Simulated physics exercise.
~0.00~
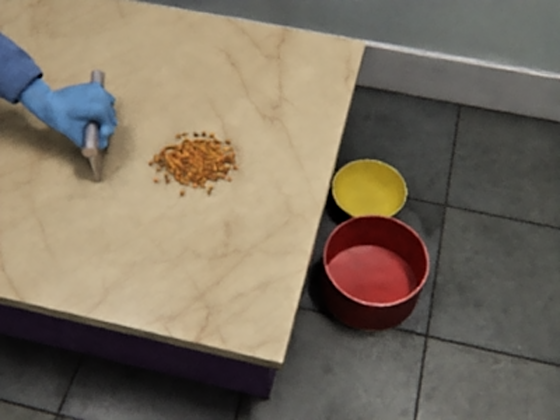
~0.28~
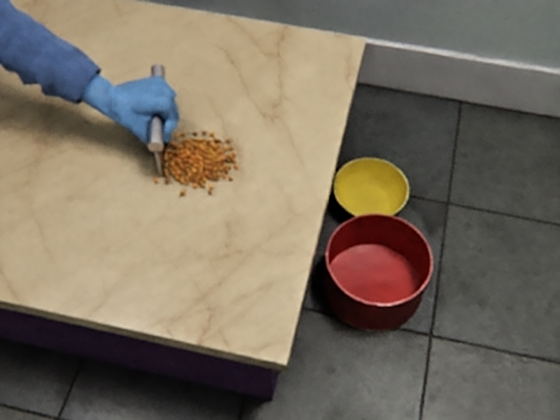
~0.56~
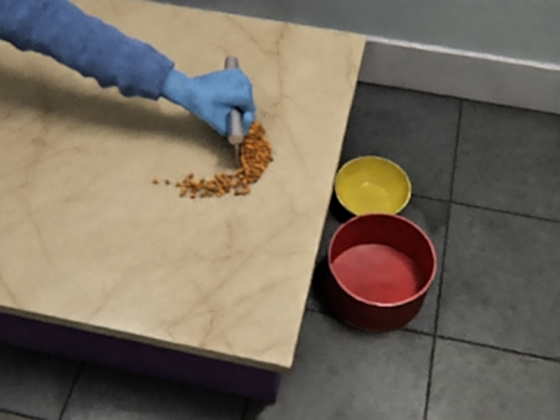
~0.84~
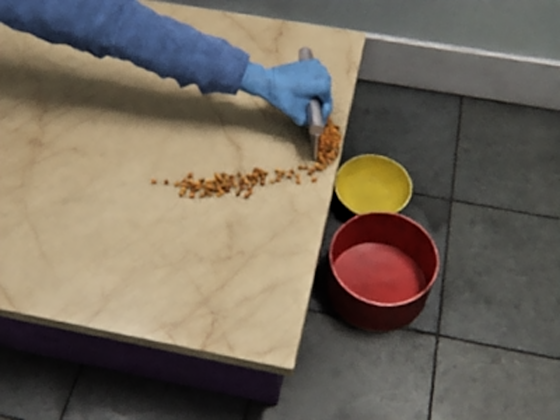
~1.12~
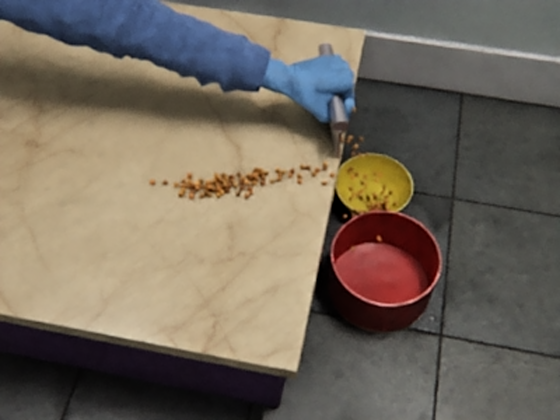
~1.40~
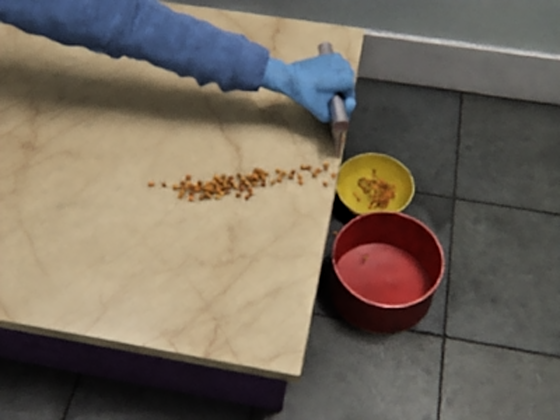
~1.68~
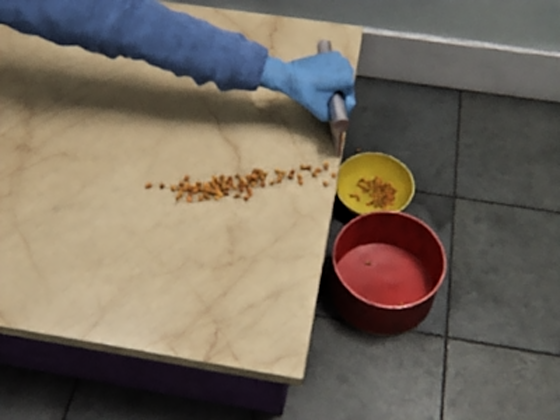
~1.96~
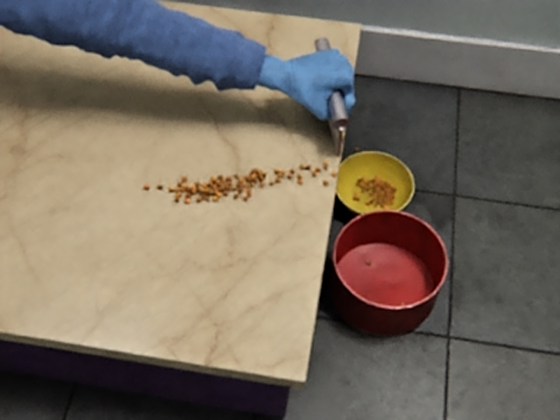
In the video, a blue-gloved hand pushes a scraper rightward through a pile of small orange-brown pieces on a marbled tabletop, stopping at the edge. Some pieces drop into the yellow bowl below, the red pot stays empty, and most remain strewn in a trail on top.
